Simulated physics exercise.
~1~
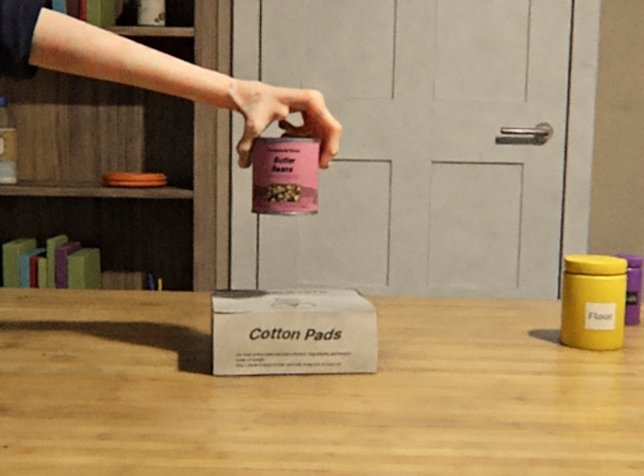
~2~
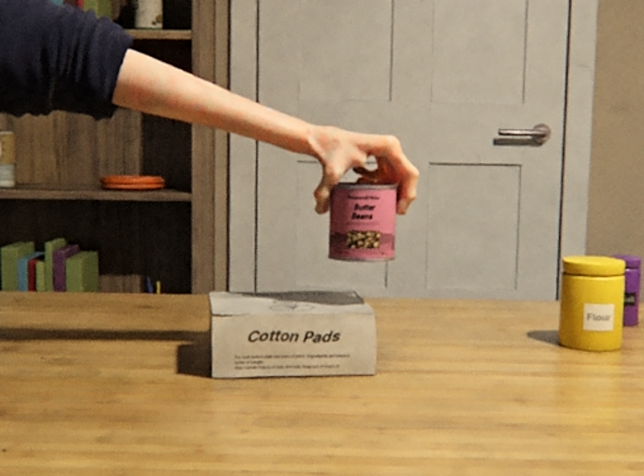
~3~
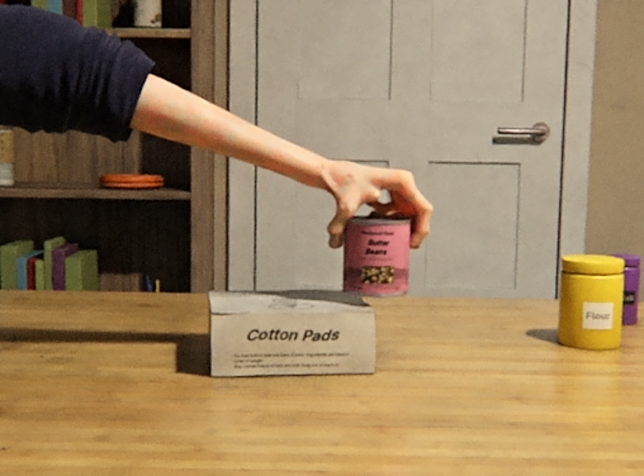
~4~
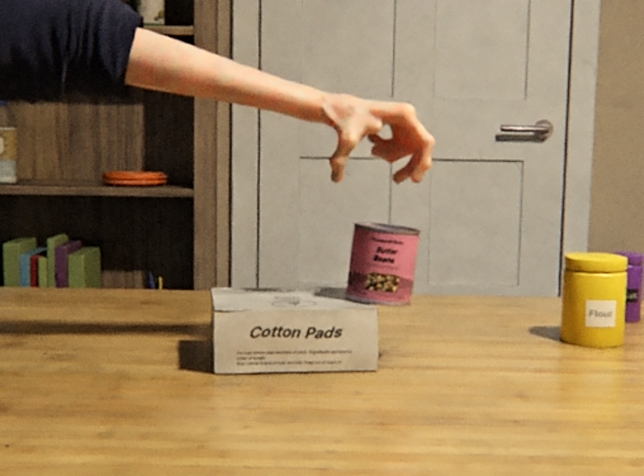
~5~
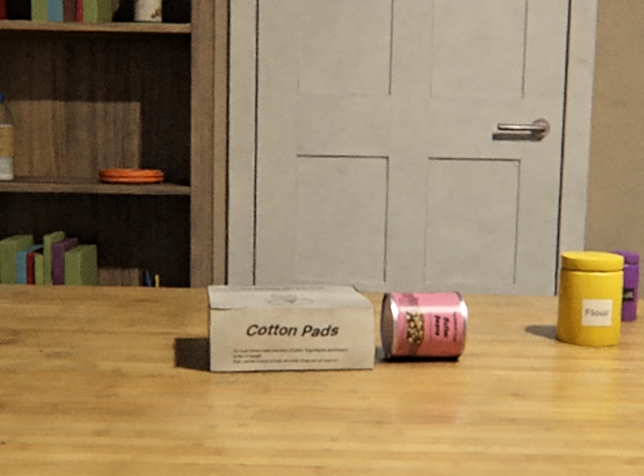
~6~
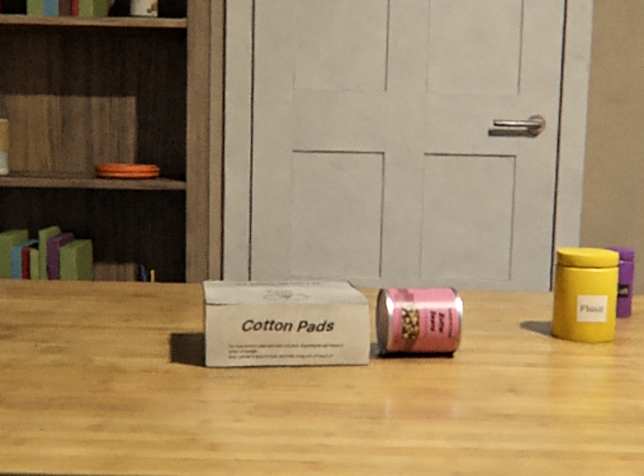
Wooden tabletop with a hand lowering a pink can onto a white box's right edge, letting go, and the can toppling onto its side beside it.
